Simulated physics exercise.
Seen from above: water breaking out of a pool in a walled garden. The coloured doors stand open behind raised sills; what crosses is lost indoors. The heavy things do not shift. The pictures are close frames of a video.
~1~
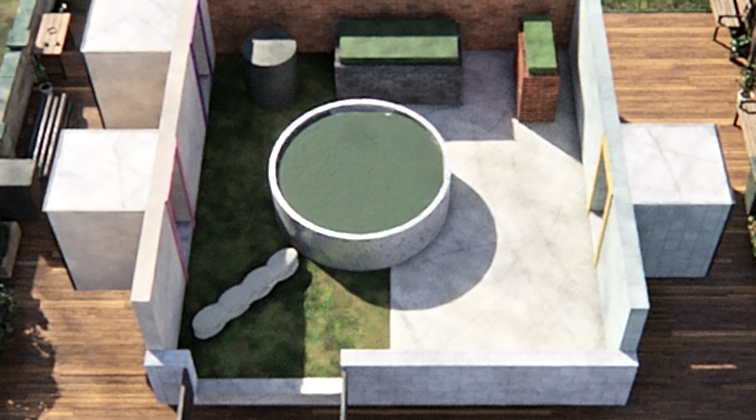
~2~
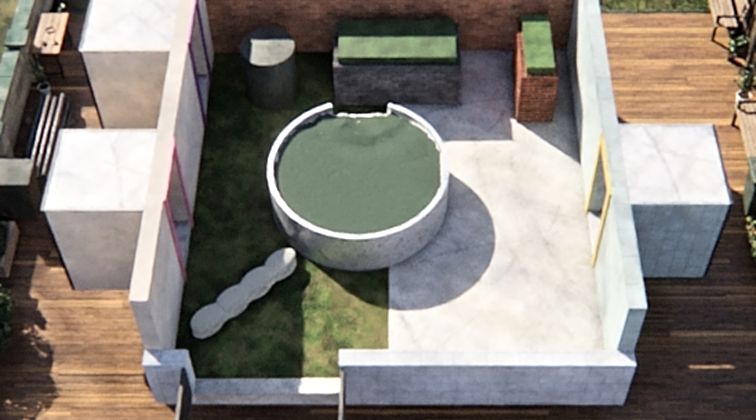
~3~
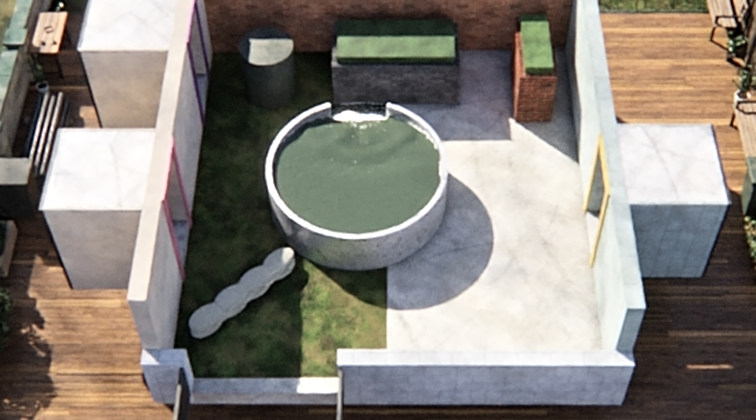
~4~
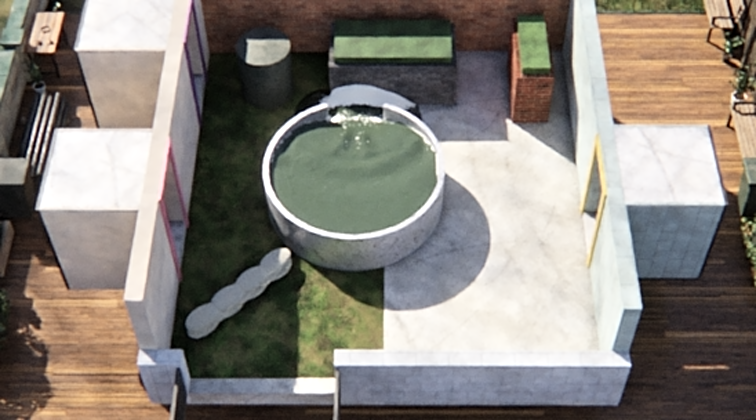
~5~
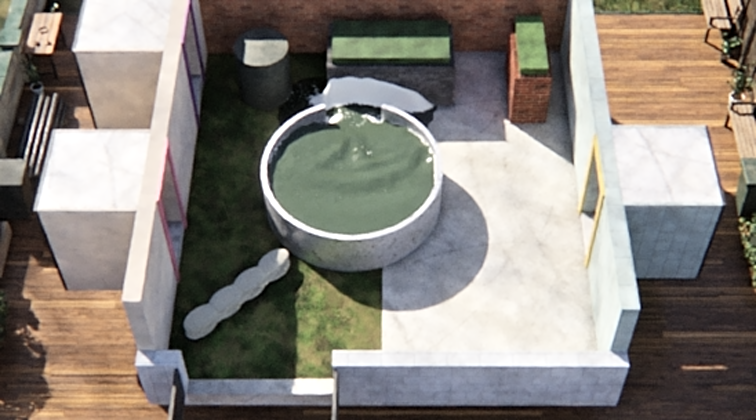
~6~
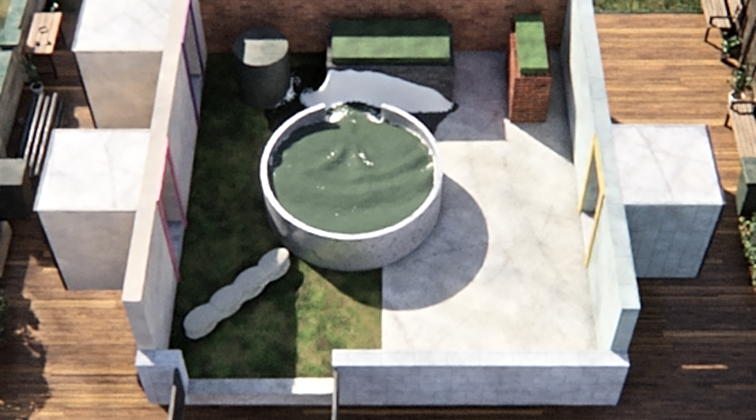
A round tank in a walled garden breaks at its far side, and water spreads outside.
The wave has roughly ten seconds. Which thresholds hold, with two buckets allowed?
In the end: The pink door holds within the limit; the purple door holds within the limit; the yellow door holds within the limit.
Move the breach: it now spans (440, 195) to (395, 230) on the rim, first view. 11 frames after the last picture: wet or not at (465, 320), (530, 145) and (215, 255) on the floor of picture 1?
In turn: Awash, clear, not flooded.
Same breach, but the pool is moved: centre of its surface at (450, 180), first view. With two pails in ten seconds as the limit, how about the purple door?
My reading: Purple door holds.
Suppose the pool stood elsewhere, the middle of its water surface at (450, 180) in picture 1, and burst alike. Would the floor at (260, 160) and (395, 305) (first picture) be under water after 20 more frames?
One after the other: Flooded, dry.
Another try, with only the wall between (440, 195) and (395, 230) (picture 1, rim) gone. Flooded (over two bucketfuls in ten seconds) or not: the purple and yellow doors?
The purple one stays under, the yellow one takes more.
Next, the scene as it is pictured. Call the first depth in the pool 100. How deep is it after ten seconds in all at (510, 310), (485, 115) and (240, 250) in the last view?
About 6, 12 and 25 per cent.
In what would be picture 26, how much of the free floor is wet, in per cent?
Some 65 per cent.
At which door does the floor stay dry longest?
Last comes the door marked pink.
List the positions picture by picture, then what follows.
In the first frame, still water in the round tank at (360, 169).
In the second frame, water pours out on the round tank's far side and has run to a hidden place.
In the third frame, the front is at a hidden place, out from the gap on the round tank's far side.
In the fourth frame, water pours out on the round tank's far side and has run to (316, 94).
In the fifth frame, the front is at (301, 85), out from the gap on the round tank's far side.
In the sixth frame, the front is at (291, 72), out from the gap on the round tank's far side.
A moment on, water covers 25 % of the floor; the pink door not reached, the purple door not reached, the yellow door not reached.
Next, water covers 40 % of the floor; the pink door not reached, the purple door wet at the sill, nothing in, the yellow door wet at the sill, nothing in.
Then, water covers 65 % of the floor; the pink door wet at the sill, nothing in, the purple door wet at the sill, nothing in, the yellow door under two buckets in.
Later, water covers 85 % of the floor; the pink door wet at the sill, nothing in, the purple door wet at the sill, nothing in, the yellow door under two buckets in.
In the end, water covers 95 % of the floor; the pink door wet at the sill, nothing in, the purple door wet at the sill, nothing in, the yellow door under two buckets in.
